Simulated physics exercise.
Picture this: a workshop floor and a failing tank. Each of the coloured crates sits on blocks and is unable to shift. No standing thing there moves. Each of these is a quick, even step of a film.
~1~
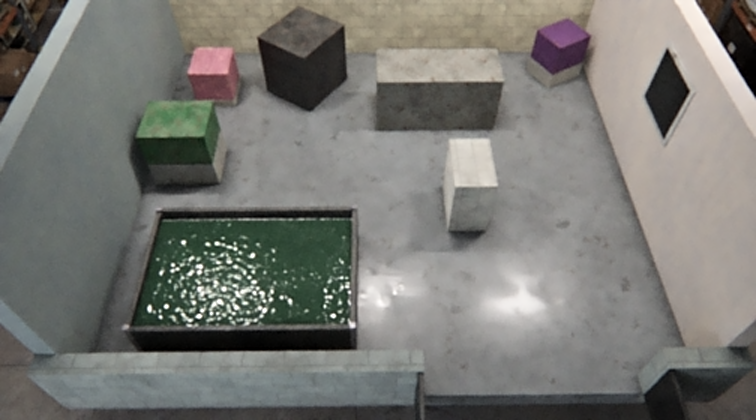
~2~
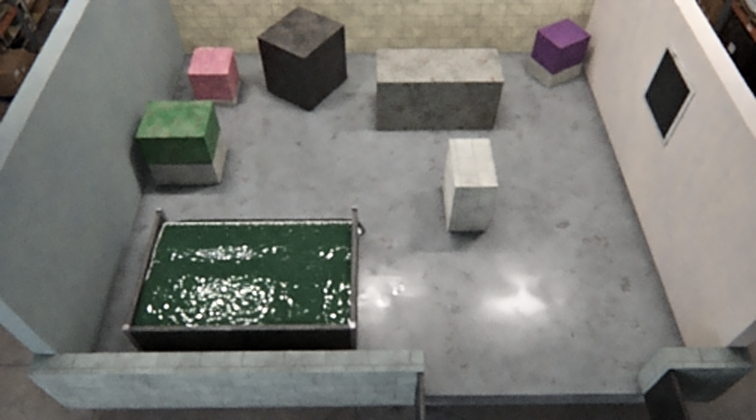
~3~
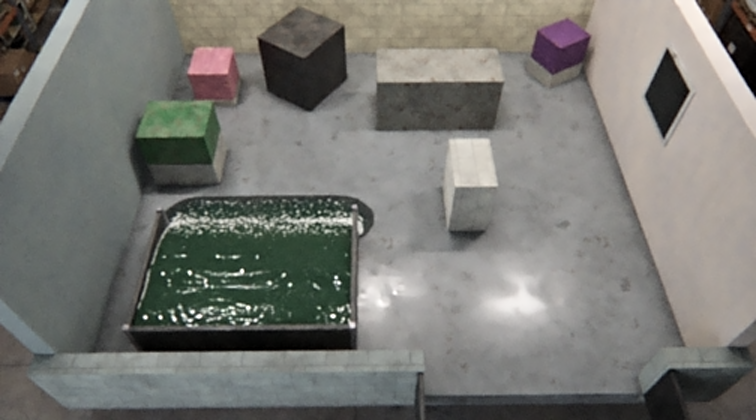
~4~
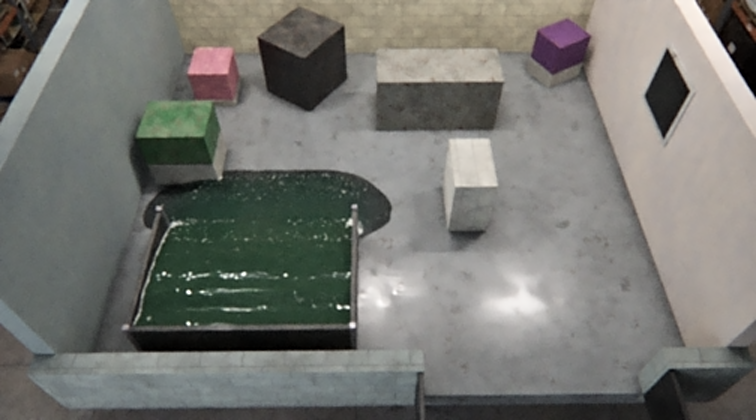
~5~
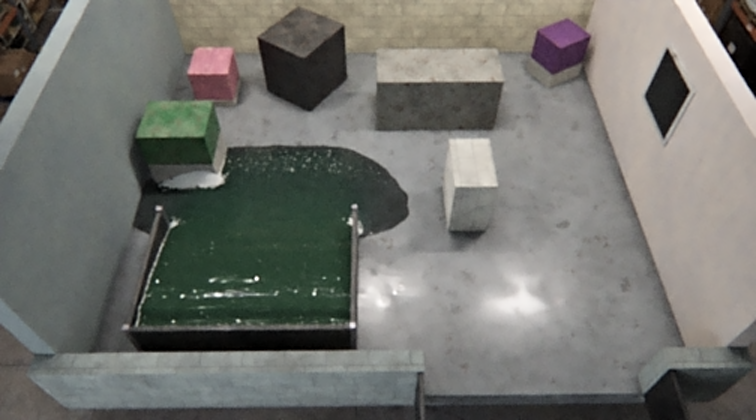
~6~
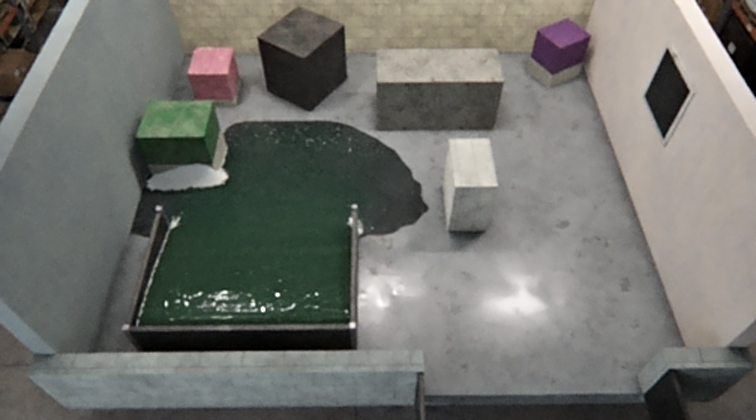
Dark green liquid pours from the open tank's far side and spreads across the grey floor.
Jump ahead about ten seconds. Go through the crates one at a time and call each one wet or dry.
The green crate is dry. The pink crate is wet. The purple crate is dry.
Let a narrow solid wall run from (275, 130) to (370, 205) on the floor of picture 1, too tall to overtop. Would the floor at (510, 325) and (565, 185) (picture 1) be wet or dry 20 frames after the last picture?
Reached, untouched.
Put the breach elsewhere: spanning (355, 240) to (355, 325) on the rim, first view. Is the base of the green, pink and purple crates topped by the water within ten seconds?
I'd expect the green crate remains untouched, the pink crate remains untouched, and the purple crate remains untouched.
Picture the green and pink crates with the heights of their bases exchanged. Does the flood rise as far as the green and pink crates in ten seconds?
Green crate: Is reached; pink crate: Stays clear.
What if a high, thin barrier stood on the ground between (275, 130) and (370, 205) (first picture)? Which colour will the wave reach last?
The purple-painted one is last.
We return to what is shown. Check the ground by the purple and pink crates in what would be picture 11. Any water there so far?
At purple, stays dry; at pink, got wet.
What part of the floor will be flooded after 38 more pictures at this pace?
I make it 80 per cent.
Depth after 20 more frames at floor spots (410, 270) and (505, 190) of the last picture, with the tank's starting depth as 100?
0 and 2 per cent, in that order.
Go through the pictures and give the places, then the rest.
In the first frame, the open tank at (250, 267) is whole and still.
In the second frame, water pours out on the open tank's far side and has run to a hidden place.
In the third frame, the front is at (366, 212), out from the gap on the open tank's far side.
In the fourth frame, the front is at (374, 193), out from the gap on the open tank's far side.
In the fifth frame, water pours out on the open tank's far side and has run to (381, 175).
In the sixth frame, the front is at (333, 126), out from the gap on the open tank's far side.
A moment on, water covers 30 % of the floor; the green crate water round its plinth, the pink crate water round its plinth, the purple crate not reached.
Next, water covers 45 % of the floor; the green crate water round its plinth, the pink crate water round its plinth, the purple crate not reached.
Then, water covers 60 % of the floor; the green crate water round its plinth, the pink crate water round its plinth, the purple crate water round its plinth.
Later, water covers 80 % of the floor; the green crate water round its plinth, the pink crate water round its plinth, the purple crate water round its plinth.
In the end, water covers 100 % of the floor; the green crate stayed above the water, the pink crate was topped, the purple crate stayed above the water.
